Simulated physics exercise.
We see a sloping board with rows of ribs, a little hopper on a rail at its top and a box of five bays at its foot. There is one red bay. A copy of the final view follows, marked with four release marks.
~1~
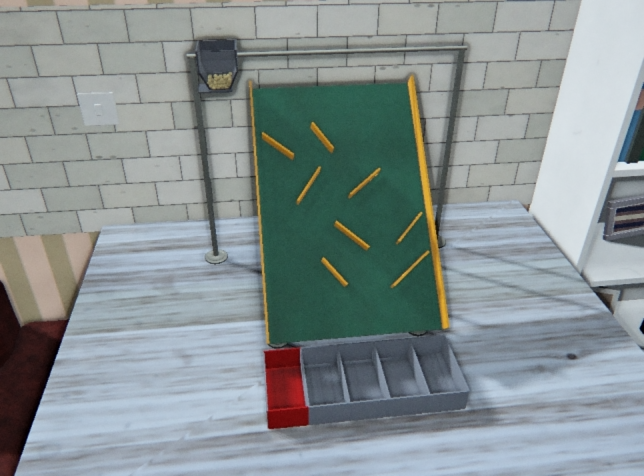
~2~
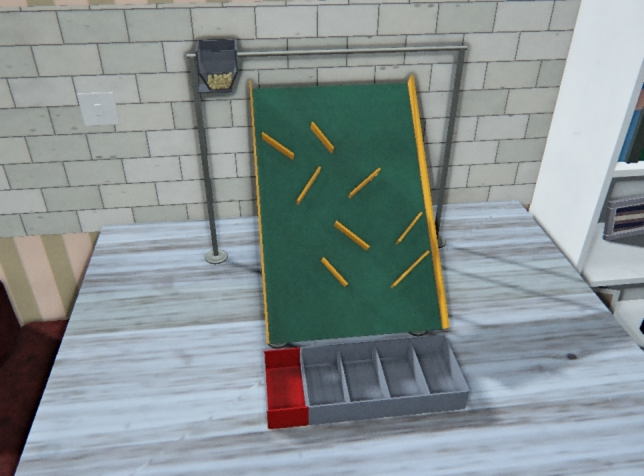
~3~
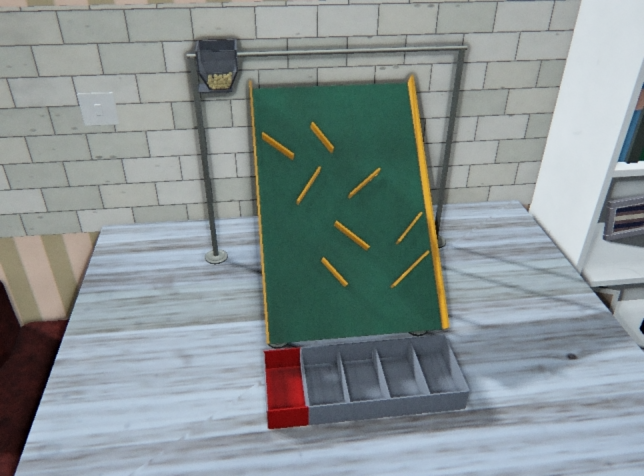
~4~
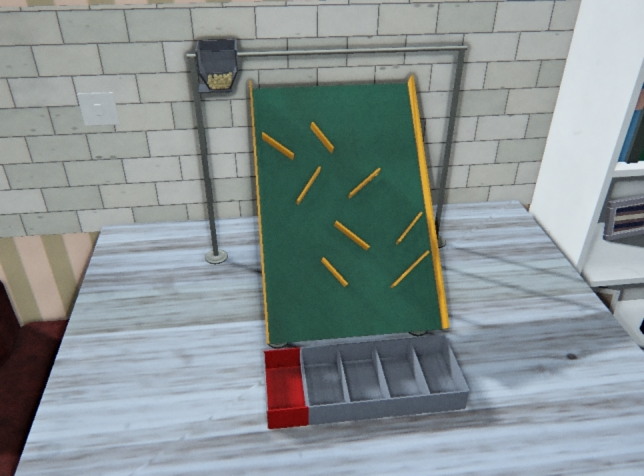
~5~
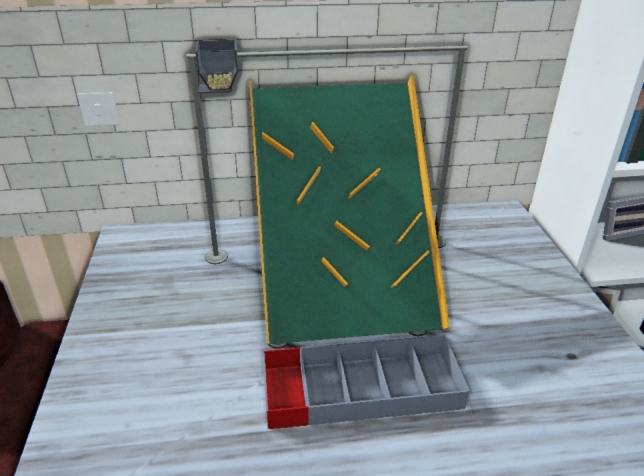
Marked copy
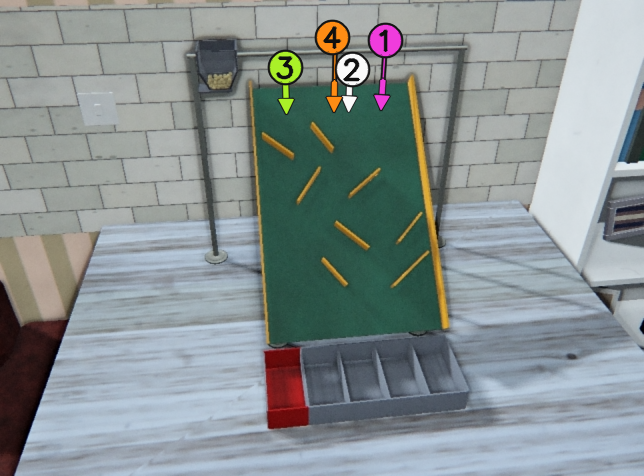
On a marbled tabletop before a pale brick wall, a green sloping board with yellow ribs stands above a box of five bays, the leftmost red and the others grey. A small hopper of beans hangs from the rail at upper left, and nothing visibly moves from start to end.
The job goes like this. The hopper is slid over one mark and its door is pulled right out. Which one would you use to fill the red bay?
Mark 3.
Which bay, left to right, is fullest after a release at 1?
The third.
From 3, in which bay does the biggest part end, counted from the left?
It is the first one.
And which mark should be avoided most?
It is 1.
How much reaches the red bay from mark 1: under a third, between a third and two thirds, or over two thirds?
It is under a third.
On the marked copy, mark 1 meets the board at (381, 104); mark 2 meets the board at (348, 105); mark 3 meets the board at (286, 108); mark 4 meets the board at (334, 106).
With 1, a small part in the red bay, most in other bays, a small part outside the box.
With 2, about a third in the red bay, about two thirds in other bays, a stray few outside the box.
With 3, most in the red bay, a small part in other bays.
With 4, about a third in the red bay, about half in other bays, a small part outside the box.
